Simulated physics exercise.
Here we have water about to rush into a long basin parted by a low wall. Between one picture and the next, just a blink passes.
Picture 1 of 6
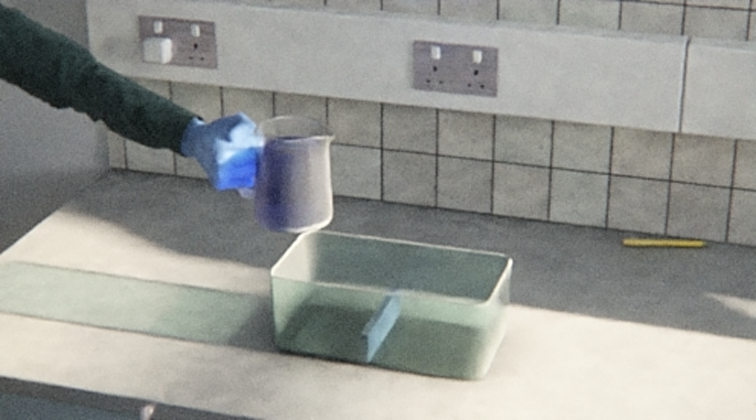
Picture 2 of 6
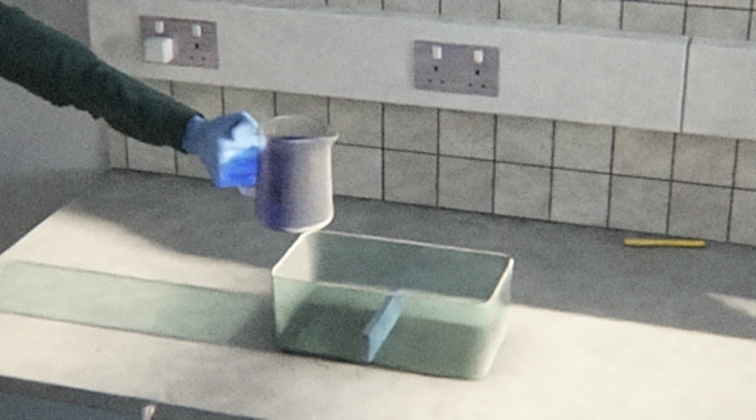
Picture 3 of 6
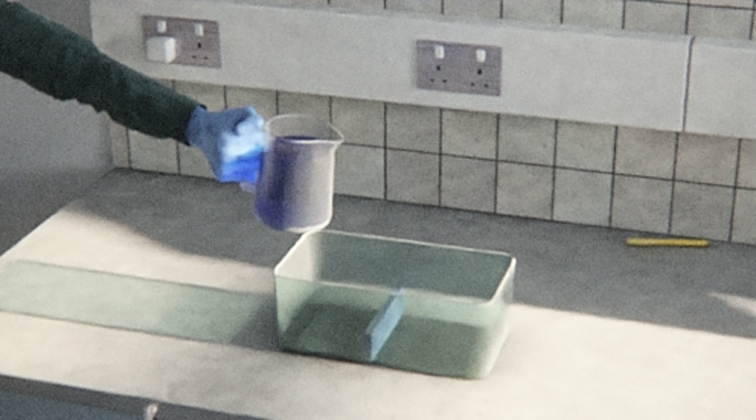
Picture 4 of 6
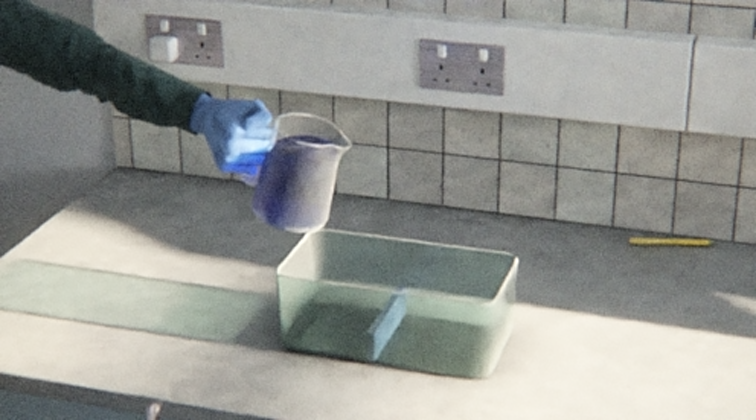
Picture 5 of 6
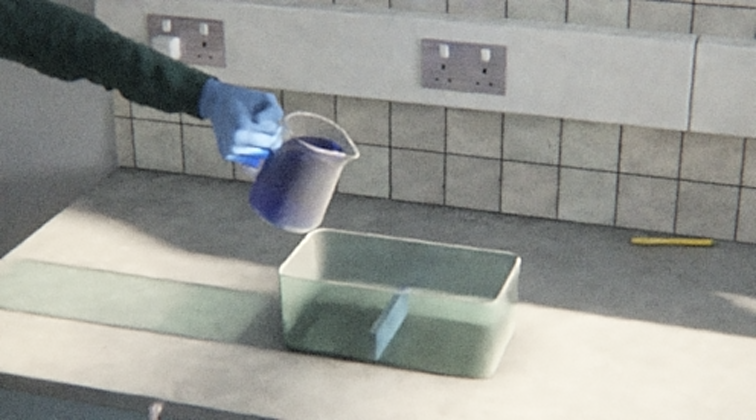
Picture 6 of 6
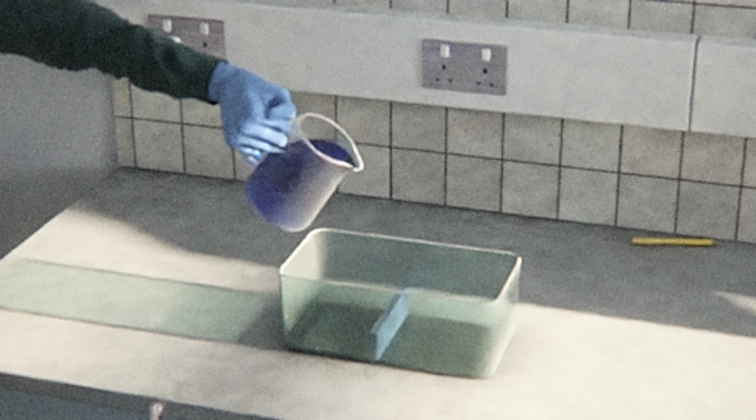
A blue-gloved hand held a clear jug of purplish-blue liquid above a long, see-through basin with a low divider, then gradually tilted the jug to the right, its spout dipping lower.
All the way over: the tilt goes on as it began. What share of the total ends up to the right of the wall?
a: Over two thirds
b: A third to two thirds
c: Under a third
(b) A third to two thirds.
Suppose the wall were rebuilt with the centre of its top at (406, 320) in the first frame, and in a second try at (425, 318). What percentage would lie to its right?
15 % then 5 %, approximately.
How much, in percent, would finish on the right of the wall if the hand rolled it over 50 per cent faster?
About 35 in a hundred.
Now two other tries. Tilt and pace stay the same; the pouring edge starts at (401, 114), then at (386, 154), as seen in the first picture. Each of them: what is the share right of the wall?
It comes to 75 % the first time and 90 % the second.
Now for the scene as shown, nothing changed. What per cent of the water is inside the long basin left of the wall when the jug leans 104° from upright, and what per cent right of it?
Left side 5 in a hundred, right side 10 in a hundred.
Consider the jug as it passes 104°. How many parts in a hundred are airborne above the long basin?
About 20 per cent.
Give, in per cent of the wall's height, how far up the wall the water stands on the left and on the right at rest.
I'd say close to 50 per cent on the left side and 30 on the right.
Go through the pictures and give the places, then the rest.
In the first frame, tilt 0°; pouring edge (335, 135); surface from (262, 143) to (325, 150); the long basin's rim runs from (288, 253) to (500, 282); the wall's top is at (381, 311).
In the second frame, tilt 2°; pouring edge (337, 136); surface from (264, 142) to (327, 150).
In the third frame, tilt 6°; pouring edge (343, 139); surface from (268, 142) to (331, 151).
In the fourth frame, tilt 14°; pouring edge (351, 146); surface from (270, 151) to (338, 152).
In the fifth frame, tilt 24°; pouring edge (358, 156); surface from (267, 160) to (346, 154).
In the sixth frame, tilt 36°; pouring edge (362, 168); surface from (260, 163) to (354, 159).
A moment on, the jug is tipped right over and 64 per cent is still to pour, 3 is left of the wall and 12 right of it.
Next, the jug is tipped right over and 14 per cent is still to pour, 36 is left of the wall and 39 right of it.
Then the jug is tipped right over and 1 per cent is still to pour, 52 is left of the wall and 44 right of it.
Later the jug is tipped right over and 0 per cent is still to pour, 54 is left of the wall and 45 right of it.
In the end 54 per cent lies left of the wall, 45 right of it and 2 outside.
